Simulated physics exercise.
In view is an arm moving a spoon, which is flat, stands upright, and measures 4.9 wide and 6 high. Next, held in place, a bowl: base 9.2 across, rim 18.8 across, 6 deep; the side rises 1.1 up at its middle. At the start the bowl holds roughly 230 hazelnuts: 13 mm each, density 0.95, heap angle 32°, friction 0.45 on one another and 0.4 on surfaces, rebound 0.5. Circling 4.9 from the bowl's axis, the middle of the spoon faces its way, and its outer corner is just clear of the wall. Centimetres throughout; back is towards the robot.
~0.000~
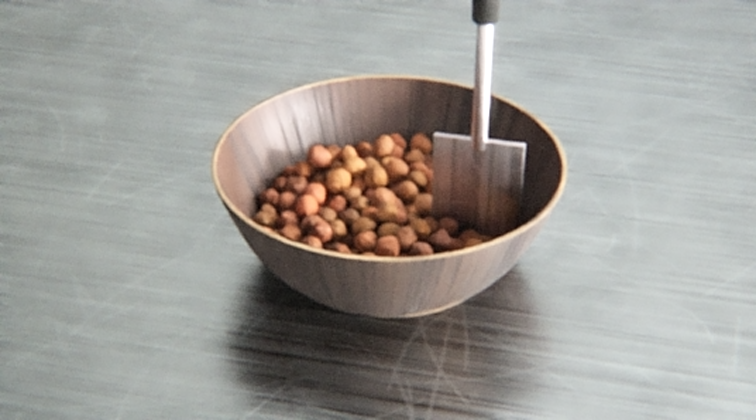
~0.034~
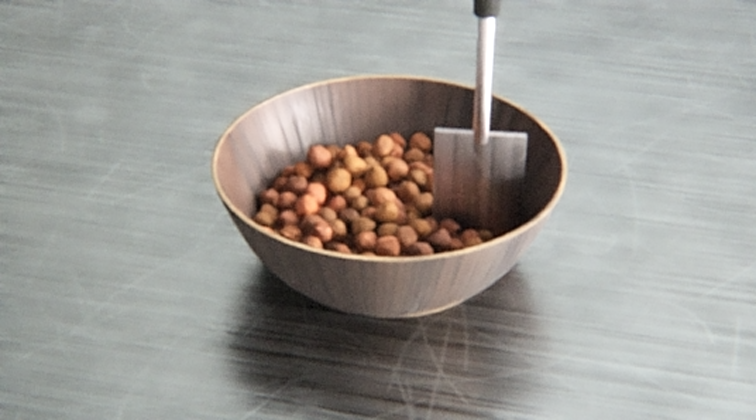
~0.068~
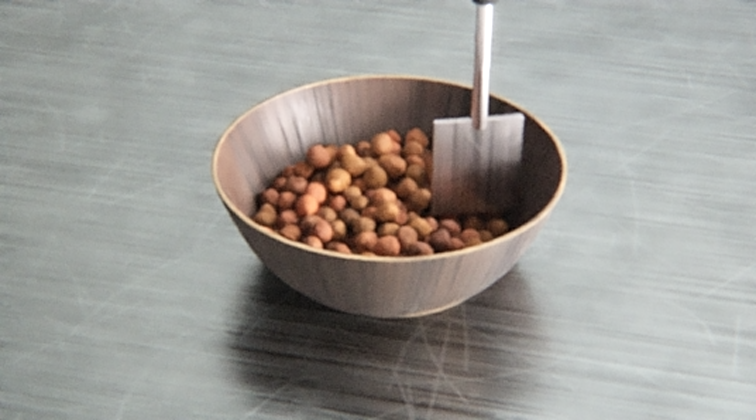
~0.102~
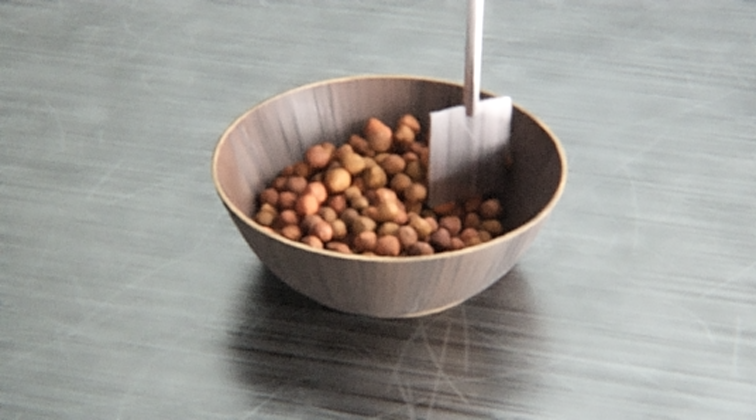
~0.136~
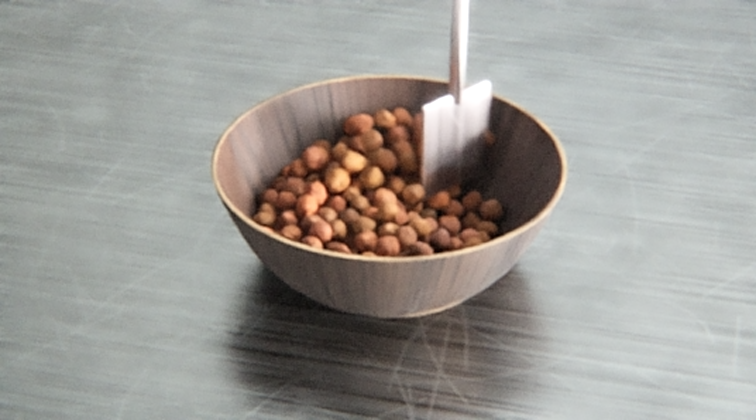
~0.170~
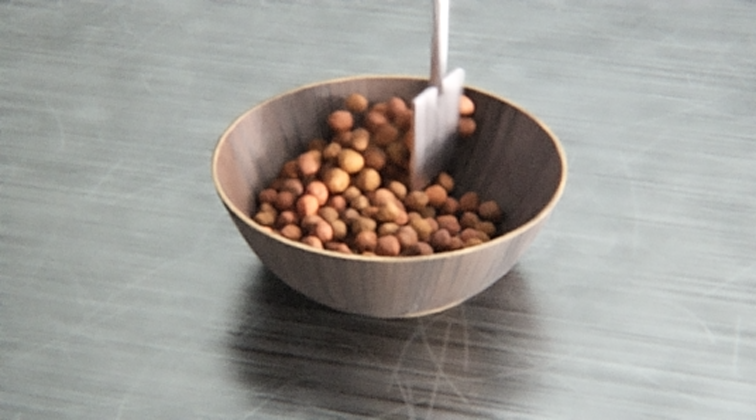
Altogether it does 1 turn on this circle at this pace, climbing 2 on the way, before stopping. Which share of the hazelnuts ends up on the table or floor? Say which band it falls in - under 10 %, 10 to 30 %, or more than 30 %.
It falls under 10 %.
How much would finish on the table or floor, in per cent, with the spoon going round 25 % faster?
That would be some 10 percent.
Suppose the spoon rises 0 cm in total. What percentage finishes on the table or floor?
10 %.
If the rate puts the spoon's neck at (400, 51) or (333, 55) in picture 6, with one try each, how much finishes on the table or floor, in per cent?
Around 15 and 20 per cent respectively.
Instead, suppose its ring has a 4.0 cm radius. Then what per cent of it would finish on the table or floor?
That would give close to 5 per cent.
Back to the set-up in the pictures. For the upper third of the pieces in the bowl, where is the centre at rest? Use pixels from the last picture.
I'd put it at about (443, 208).
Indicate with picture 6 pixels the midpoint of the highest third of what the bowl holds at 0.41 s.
Centre estimate: Approx. (291, 200) px.
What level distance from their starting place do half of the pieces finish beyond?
Something near 3 cm, measured level.
After 0.41 s, 182° round, highest piece 8 above the table; 230 in the bowl, 1 on the table or floor, 2 in flight or on the tool.
After 0.65 s, 295° round, highest piece 7 above the table; 225 in the bowl, 7 on the table or floor, 1 in flight or on the tool.
After 0.97 s, 0° round, highest piece 5 above the table; 222 in the bowl, 11 on the table or floor.
After 1.67 s, 0° round, highest piece 5 above the table; 222 in the bowl, 11 on the table or floor.
At rest, 222 in the bowl, 11 on the table or floor. That is 5 % on the table or floor.
